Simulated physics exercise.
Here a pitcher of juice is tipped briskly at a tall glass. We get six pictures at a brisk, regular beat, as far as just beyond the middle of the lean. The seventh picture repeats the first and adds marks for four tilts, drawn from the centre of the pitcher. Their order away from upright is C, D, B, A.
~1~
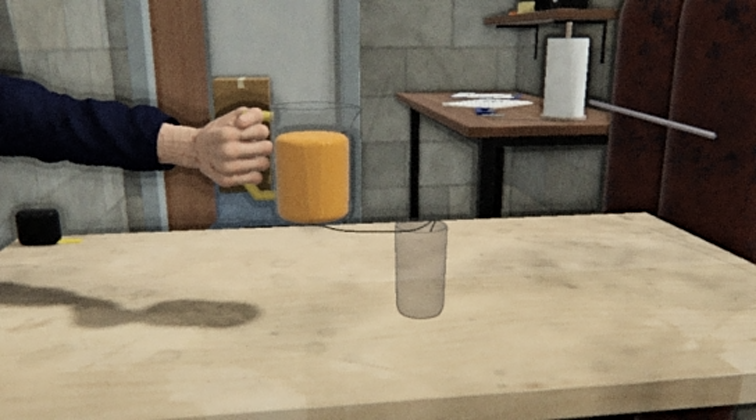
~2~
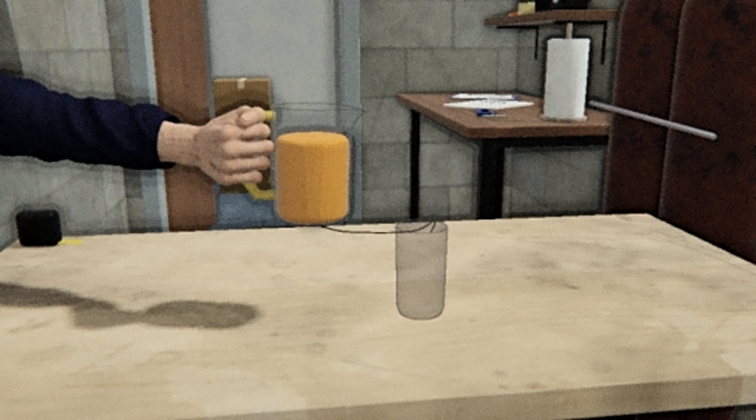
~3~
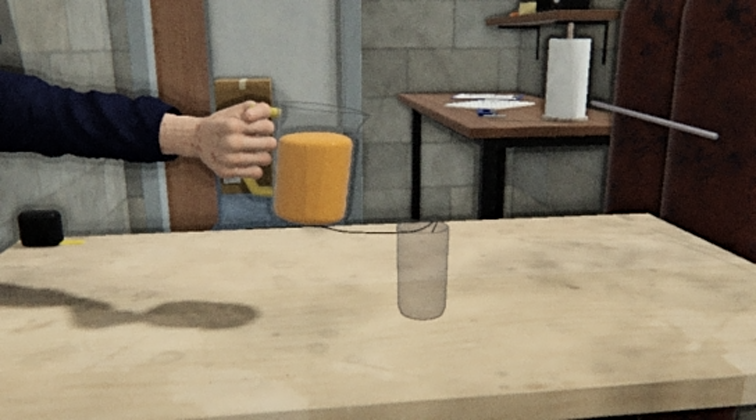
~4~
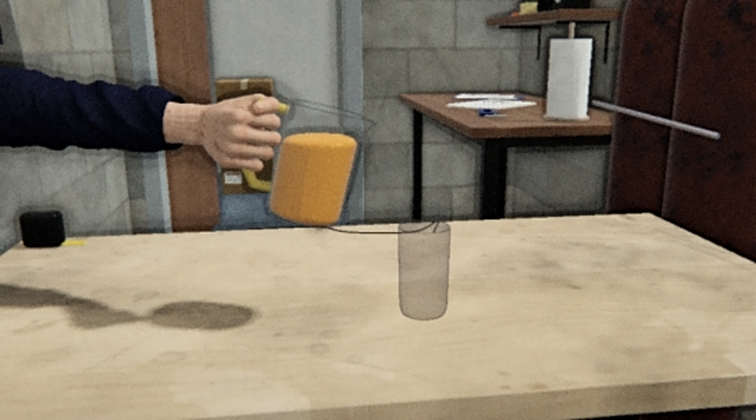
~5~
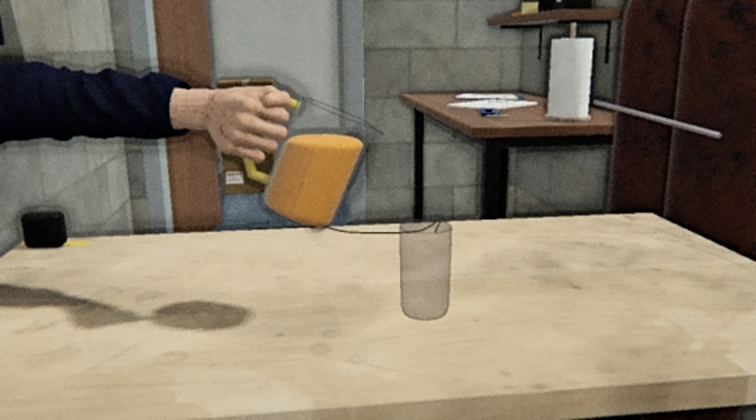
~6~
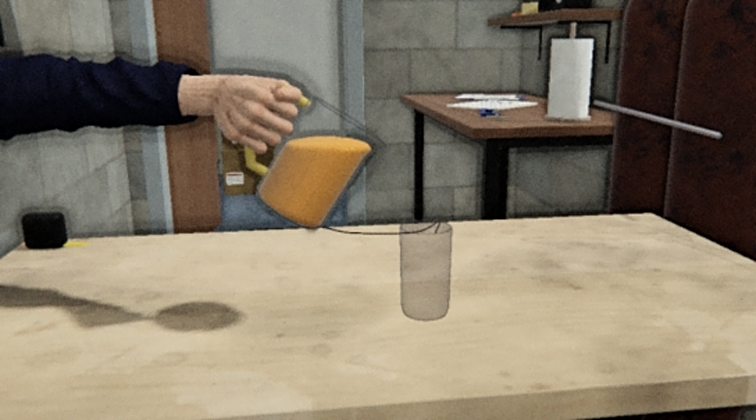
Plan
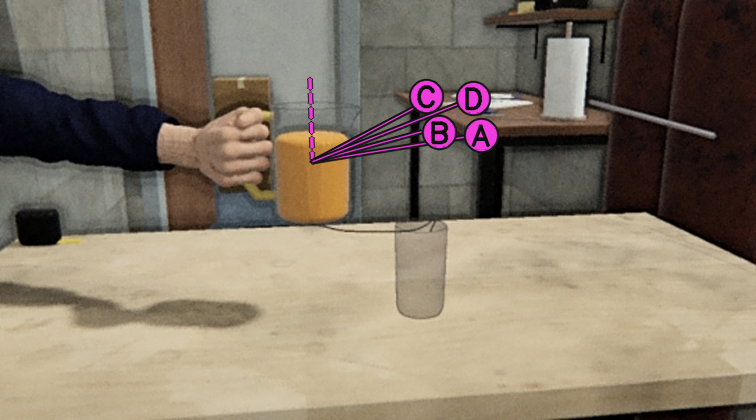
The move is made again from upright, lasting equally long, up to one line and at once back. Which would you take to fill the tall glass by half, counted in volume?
Best: C.
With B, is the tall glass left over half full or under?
Over.
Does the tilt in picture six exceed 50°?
No.
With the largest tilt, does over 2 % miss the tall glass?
Yes, it does.
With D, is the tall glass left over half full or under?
Over.
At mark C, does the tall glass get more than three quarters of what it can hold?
No, less.
In magenta, A at (464, 137); B at (421, 131); C at (413, 108); D at (457, 104).
With A, the tall glass ends with about 86 % of what it can hold; 13 % of the juice is spilt.
With B, the tall glass ends with about 87 % of what it can hold.
With C, the tall glass ends with about 47 % of what it can hold.
With D, the tall glass ends with about 66 % of what it can hold.
